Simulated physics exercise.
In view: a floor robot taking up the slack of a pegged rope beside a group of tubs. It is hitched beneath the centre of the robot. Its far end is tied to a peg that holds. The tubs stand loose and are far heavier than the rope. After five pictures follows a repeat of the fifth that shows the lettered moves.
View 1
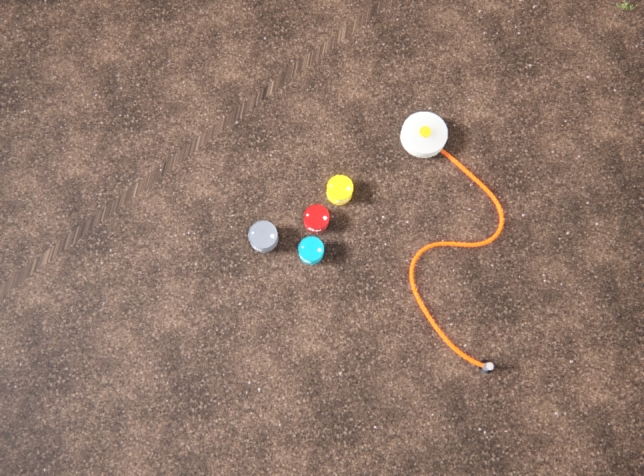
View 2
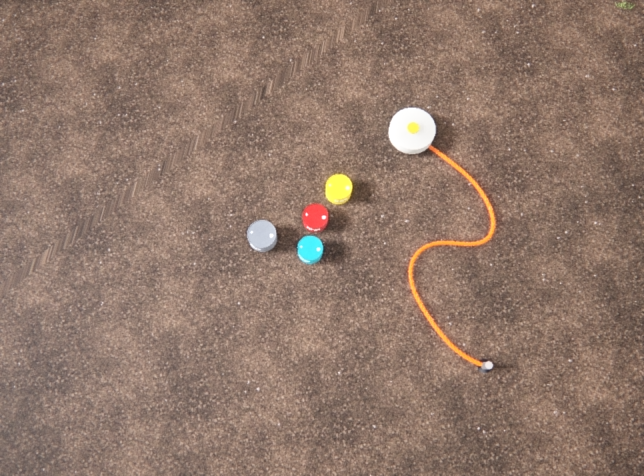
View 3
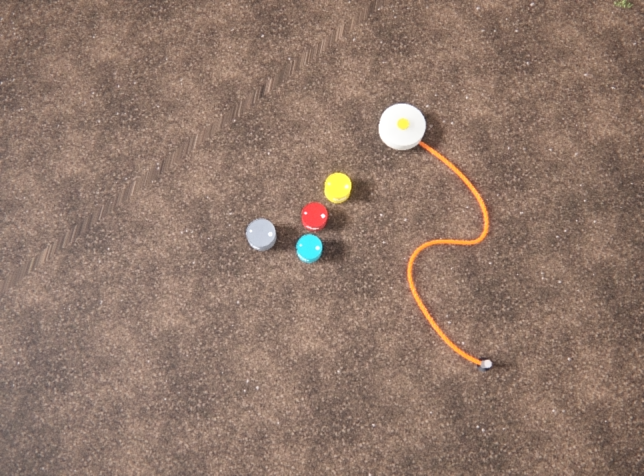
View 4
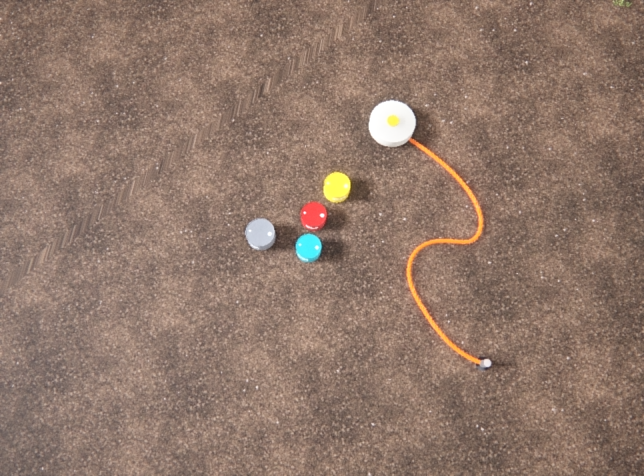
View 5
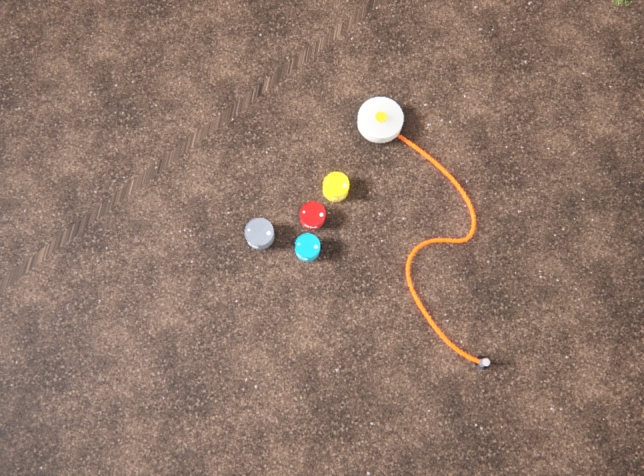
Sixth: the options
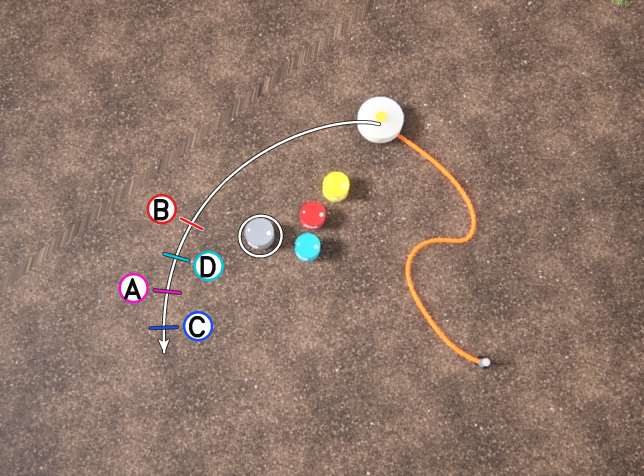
A brown, speckled floor is seen from high above, looking almost straight down. Four small round tubs, yellow, red, turquoise and grey, sit clustered left of centre, while a white disc-shaped robot with a yellow middle stands above and to their right, an orange rope curving from it down to a small peg. The robot glides steadily left and slightly upward, drawing the rope's upper bend leftward, while the tubs stay put.
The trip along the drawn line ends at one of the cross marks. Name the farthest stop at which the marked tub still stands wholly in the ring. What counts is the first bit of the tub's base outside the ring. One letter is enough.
D.
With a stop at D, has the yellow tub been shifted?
By then, yes.
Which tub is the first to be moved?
Yellow.
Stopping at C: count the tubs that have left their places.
Four.
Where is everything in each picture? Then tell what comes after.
The first frame shows red tub (317, 219); turquoise tub (311, 251); yellow tub (340, 190).
The second frame shows robot (412, 132); grey tub (263, 236).
The third frame shows robot (402, 128); red tub (315, 217).
The fourth frame shows robot (392, 124); yellow tub (337, 188).
The fifth frame shows robot (380, 121); peg (484, 363); red tub (313, 216); turquoise tub (308, 248).
On the copy, A at (167, 292); B at (192, 224); C at (164, 328); D at (176, 257); the ring at (261, 236); the route from (379, 124) via (220, 186) to (164, 352).
On D. First, robot (292, 134); grey tub (260, 234).
Then, robot (216, 186); grey tub (260, 234).
Finally, robot (174, 255); red tub (304, 226); yellow tub (327, 236); grey tub (260, 234); the grey tub is still in its ring.
By contrast, A drags the ringed tub to (264, 254); B is safe but short; C drags the ringed tub to (266, 272).
